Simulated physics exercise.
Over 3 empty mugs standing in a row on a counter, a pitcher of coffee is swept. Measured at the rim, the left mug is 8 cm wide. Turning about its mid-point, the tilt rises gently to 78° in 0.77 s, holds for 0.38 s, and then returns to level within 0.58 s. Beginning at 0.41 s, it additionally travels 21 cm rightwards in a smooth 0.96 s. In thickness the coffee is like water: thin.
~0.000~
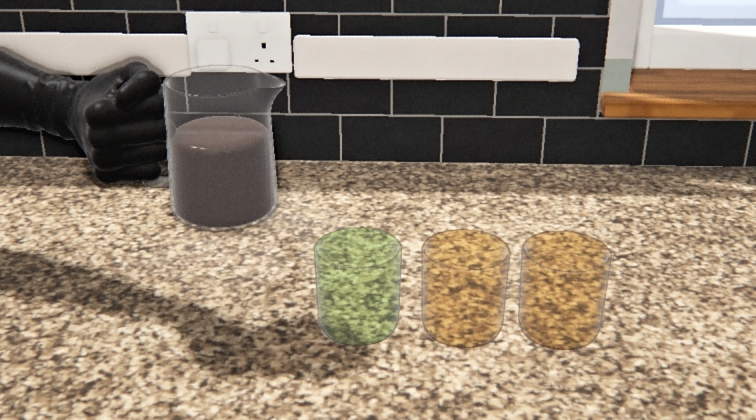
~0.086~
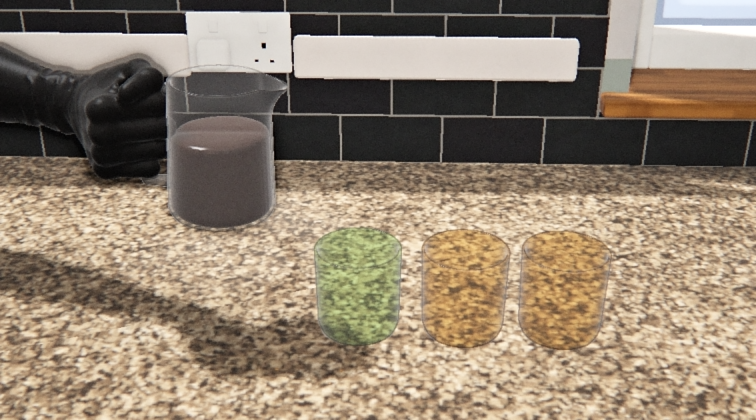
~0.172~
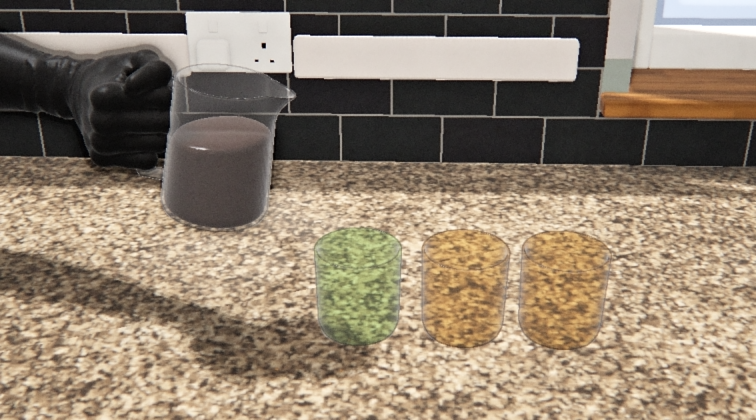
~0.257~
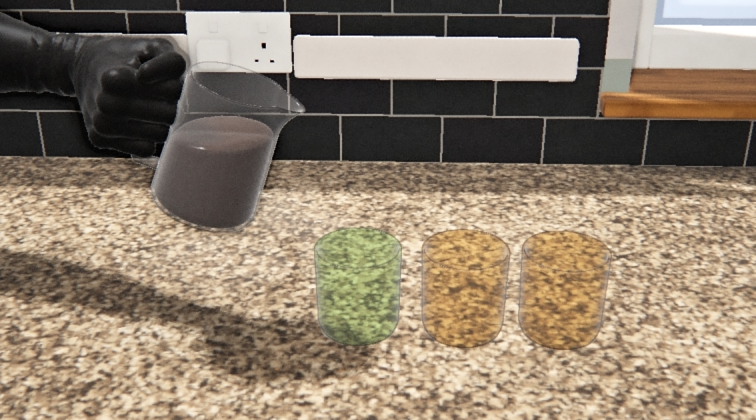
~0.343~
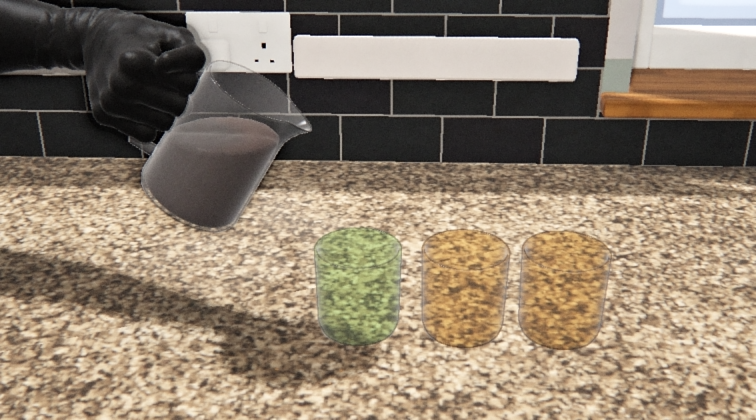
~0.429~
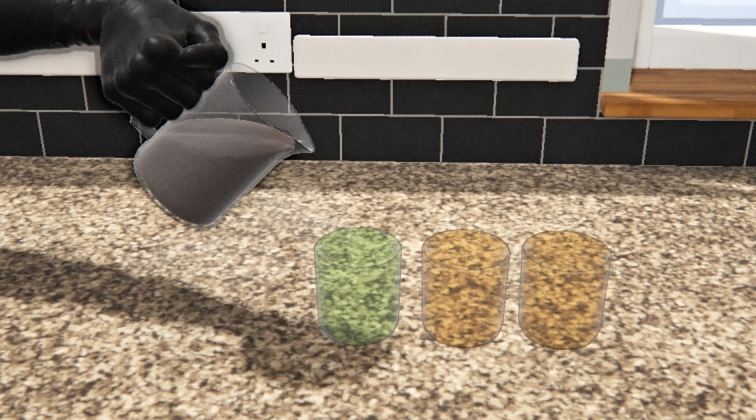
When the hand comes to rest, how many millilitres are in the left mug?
About 30 ml.
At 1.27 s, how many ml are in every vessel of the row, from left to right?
I'd put it at some 30 ml left, 140 ml in the middle and 100 ml right.
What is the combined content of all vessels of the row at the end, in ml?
Roughly 320 ml in total.
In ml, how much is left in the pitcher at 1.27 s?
Liquid remaining: Approx. 220 ml.
By 0.77 s the tilt is 78° and from the left they hold 30 ml, 0 ml, 0 ml, the pitcher 510 ml, and 0 ml is on the counter.
By 1.01 s the tilt is 78° and from the left they hold 30 ml, 140 ml, 0 ml, the pitcher 330 ml, and 25 ml is on the counter.
By 1.27 s the tilt is 70° and from the left they hold 30 ml, 145 ml, 100 ml, the pitcher 225 ml, and 75 ml is on the counter.
By 1.56 s the tilt is 16° and from the left they hold 30 ml, 145 ml, 145 ml, the pitcher 200 ml, and 75 ml is on the counter.
At rest from the left they hold 30 ml, 145 ml, 150 ml, the pitcher 200 ml, and 75 ml is on the counter.
